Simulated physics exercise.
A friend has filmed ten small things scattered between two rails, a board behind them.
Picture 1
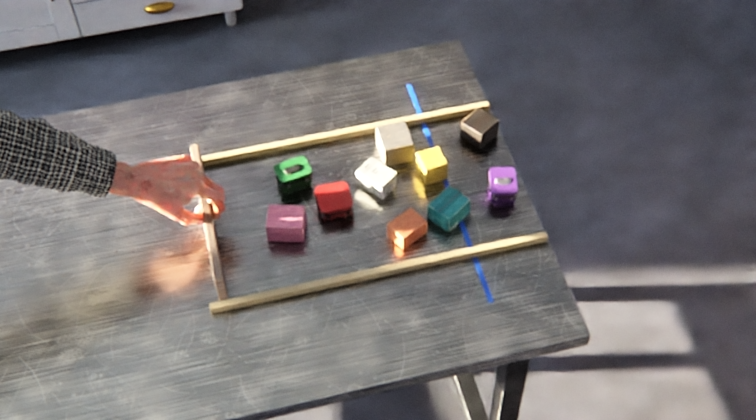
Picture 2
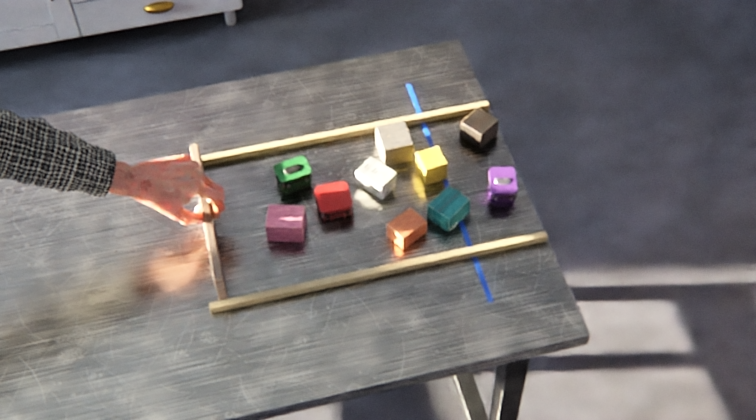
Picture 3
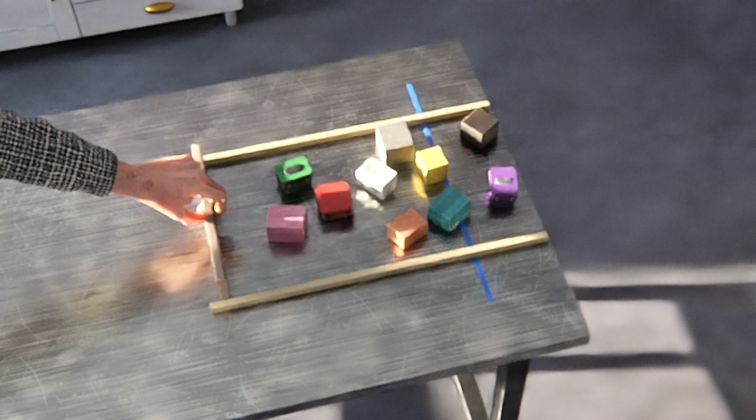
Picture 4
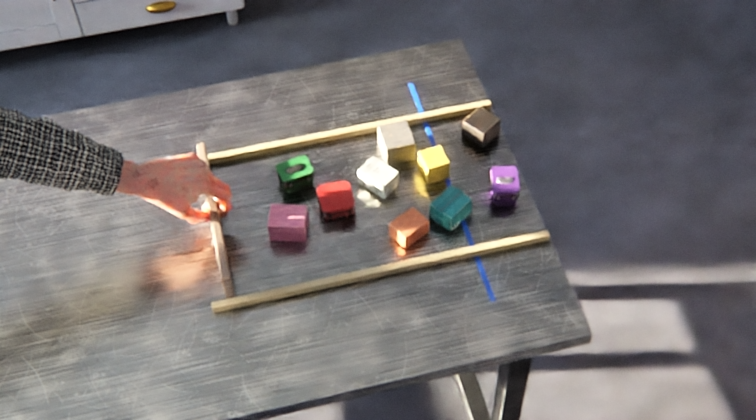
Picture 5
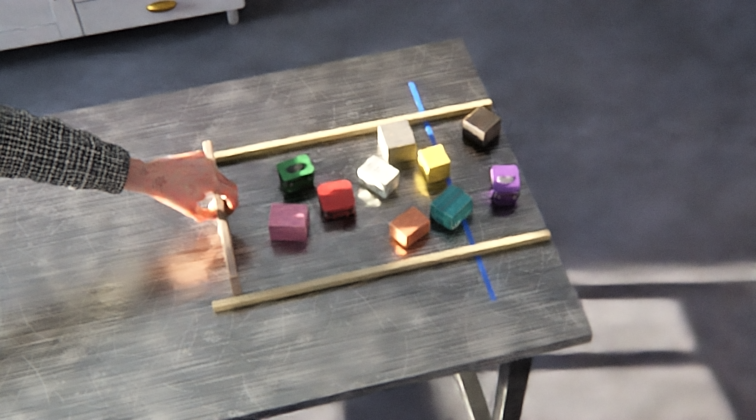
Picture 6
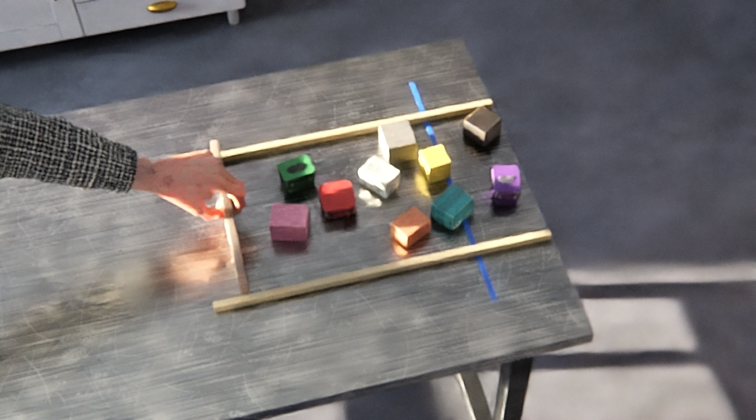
On a dark tabletop, a hand slowly sliding a wooden board rightward between two rails, ten scattered colourful blocks staying nearly still.
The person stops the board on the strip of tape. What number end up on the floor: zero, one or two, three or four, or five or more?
As it turns out, the number that fall off is one or two.
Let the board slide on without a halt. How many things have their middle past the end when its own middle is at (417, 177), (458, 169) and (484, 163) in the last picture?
In that order 0, 2 and 6.
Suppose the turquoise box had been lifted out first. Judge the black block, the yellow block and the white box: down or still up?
The black block is kept; the yellow block falls; the white box survives.
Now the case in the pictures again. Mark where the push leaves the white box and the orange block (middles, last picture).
About (491, 151), and the other about (483, 218).
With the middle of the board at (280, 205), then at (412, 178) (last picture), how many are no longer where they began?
1 and 8.
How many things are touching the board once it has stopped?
In contact: 4.
A little later, none off yet; black block at rest near (483, 126); purple case at rest near (506, 185); turquoise box at rest near (452, 207).
Next, none off yet; black block at rest near (483, 126); purple case at rest near (506, 185); turquoise box shifted about its own width near (481, 206).
When it is over, the number that fall off is one or two; down, yellow block and purple case.
